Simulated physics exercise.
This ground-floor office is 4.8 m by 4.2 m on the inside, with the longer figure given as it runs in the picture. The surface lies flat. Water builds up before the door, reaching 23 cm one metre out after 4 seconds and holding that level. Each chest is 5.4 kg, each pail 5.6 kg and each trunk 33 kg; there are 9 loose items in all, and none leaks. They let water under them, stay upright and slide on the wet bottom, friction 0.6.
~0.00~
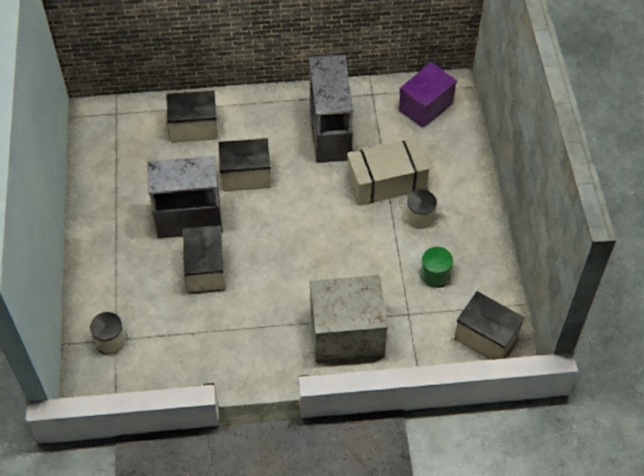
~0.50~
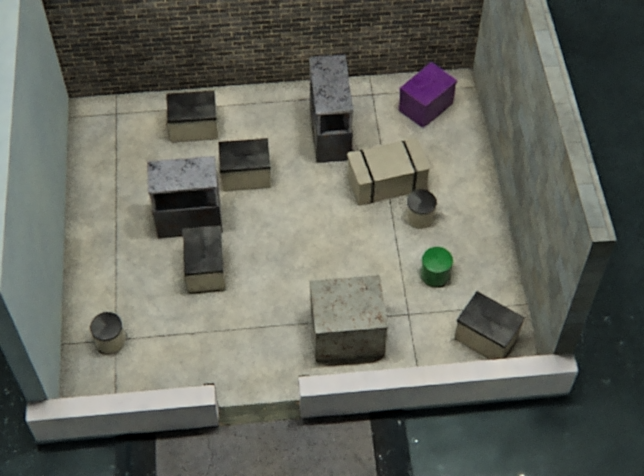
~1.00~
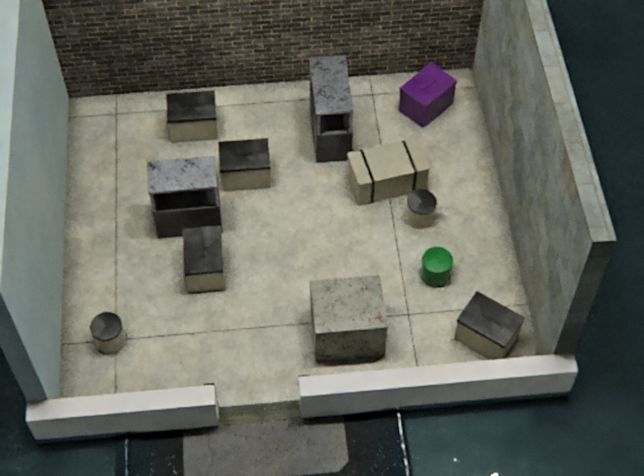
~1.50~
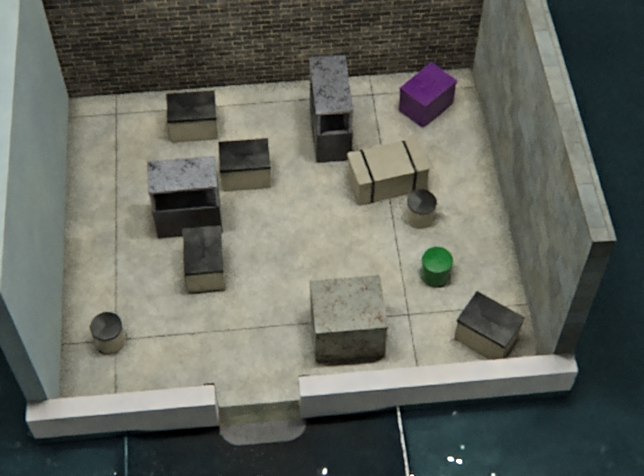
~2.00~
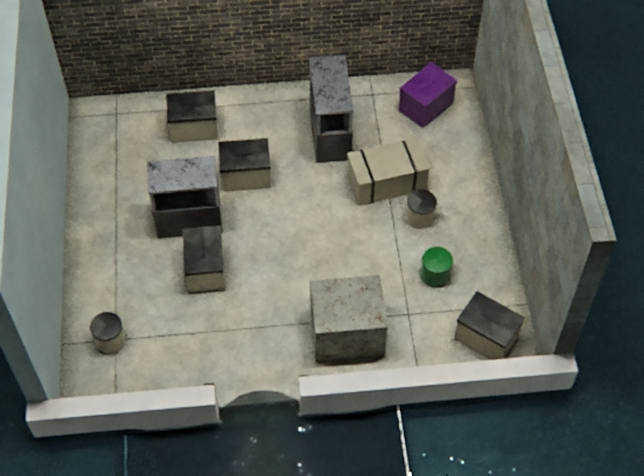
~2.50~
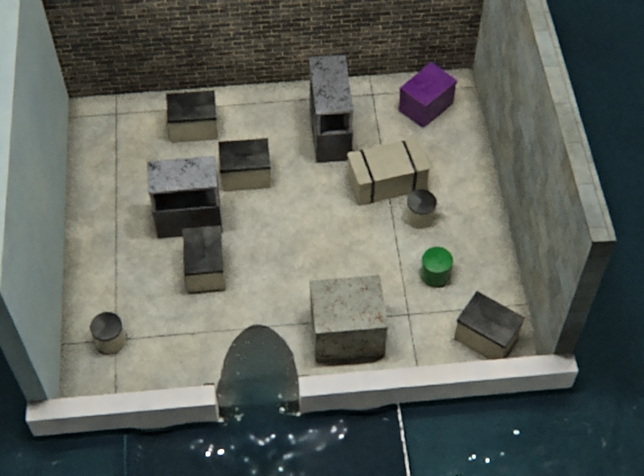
Walled room with scattered boxes and a green pail standing still as dark water surrounds it and enters through the front doorway.
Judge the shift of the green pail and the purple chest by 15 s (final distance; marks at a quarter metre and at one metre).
Outcome: Green pail sits tight, purple chest heads well off.
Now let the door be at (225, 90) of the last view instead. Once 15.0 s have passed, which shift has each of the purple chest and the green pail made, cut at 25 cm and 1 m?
In that case the purple chest moves a short way, the green pail gets carried off.
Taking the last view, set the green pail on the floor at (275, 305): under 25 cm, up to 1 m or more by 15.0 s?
Short answer, it is taken a long way.
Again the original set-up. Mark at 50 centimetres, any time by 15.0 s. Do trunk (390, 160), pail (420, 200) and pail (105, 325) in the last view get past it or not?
Order as asked: Below, below, below.
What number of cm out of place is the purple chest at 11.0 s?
120 cm, give or take.
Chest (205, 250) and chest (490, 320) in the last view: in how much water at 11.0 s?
Around 8 cm and 2 cm.
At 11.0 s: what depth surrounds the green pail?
2 cm or so.
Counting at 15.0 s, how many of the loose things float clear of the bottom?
The number is 5.
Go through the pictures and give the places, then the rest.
The first frame shows the green pail at (438, 259), on the bottom; the purple chest at (429, 84) rests on the ground; 0.0 m2 under water; 0 of 9 have shifted.
The second frame shows the green pail at (438, 259), on the bottom; the purple chest at (429, 84) rests on the ground; 0.0 m2 under water; 0 of 9 have shifted.
The third frame shows the green pail at (438, 259) rests on the ground; the purple chest at (429, 84) rests on the ground; water covers 0.0 m2; 0 of 9 have shifted.
The fourth frame shows the green pail at (438, 259), on the bottom; the purple chest at (429, 84) rests on the ground; 0.0 m2 under water; 0 of 9 have shifted.
The fifth frame shows the green pail at (438, 259) rests on the ground; the purple chest at (429, 84) rests on the ground; 0.0 m2 under water; 0 of 9 have shifted.
The sixth frame shows the green pail at (438, 259) rests on the ground; the purple chest at (429, 84) rests on the ground; water covers 0.5 m2; 0 of 9 have shifted.
After 3.5 s the green pail is near (438, 259), 0.0 m from its start, aground; the purple chest is near (429, 84), 0.0 m from its start, aground; 0 afloat.
After 6.8 s the green pail is near (438, 259), 0.0 m from its start, aground; the purple chest is near (429, 84), 0.0 m from its start, aground; 2 afloat.
After 11.0 s the green pail is near (438, 259), 0.0 m from its start, aground; the purple chest is near (461, 167), 1.2 m from its start, afloat; 4 afloat.
After 15.0 s the green pail is near (439, 259), 0.0 m from its start, aground; the purple chest is near (453, 298), 2.9 m from its start, afloat; 5 afloat.
